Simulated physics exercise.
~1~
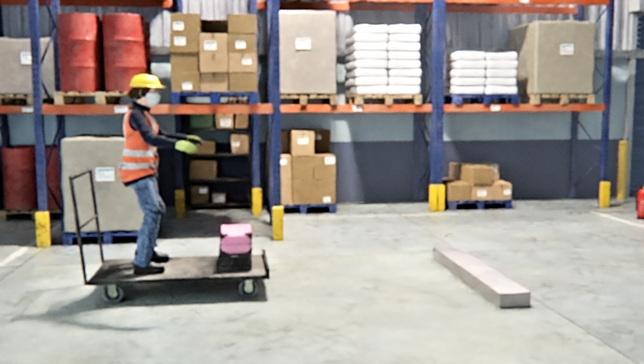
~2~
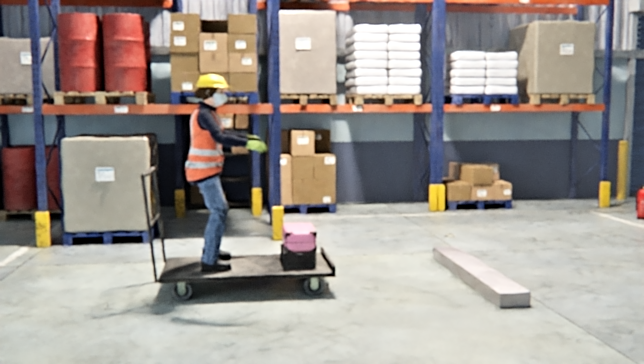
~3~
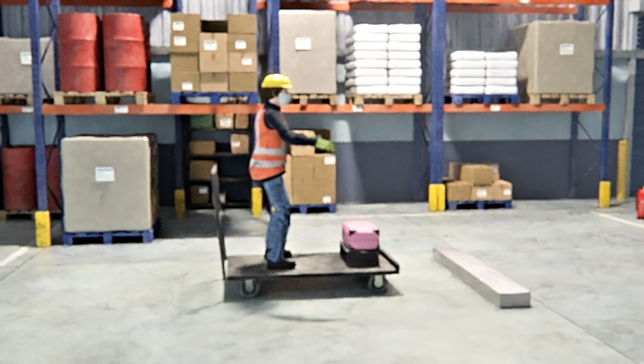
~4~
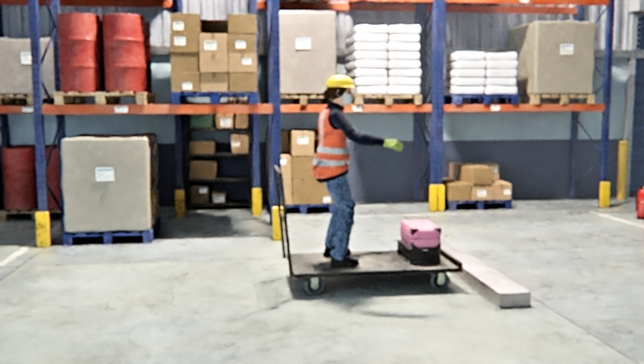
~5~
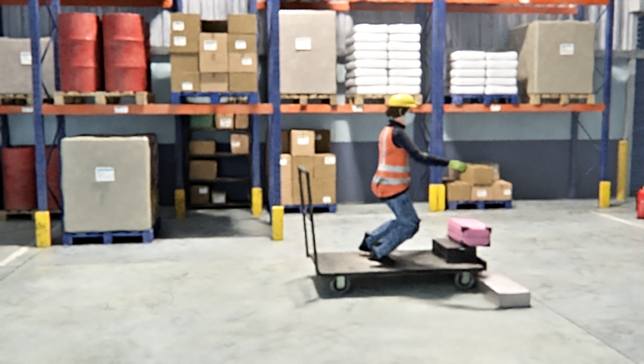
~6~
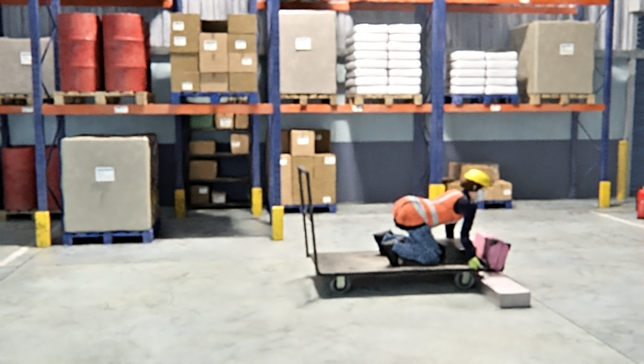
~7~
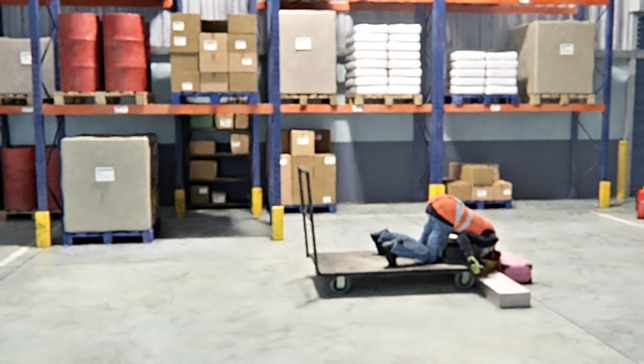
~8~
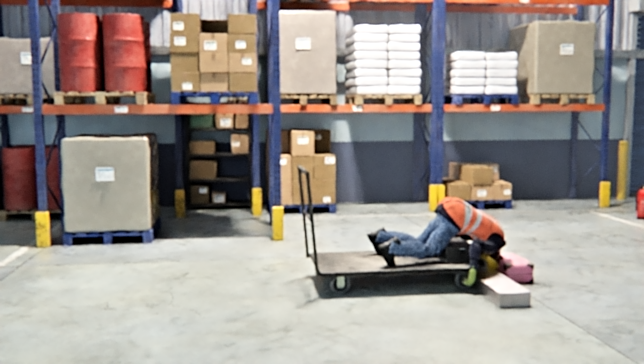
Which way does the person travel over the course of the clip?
The person moves to the right, first riding on the trolley and then pitching forward over its front end.
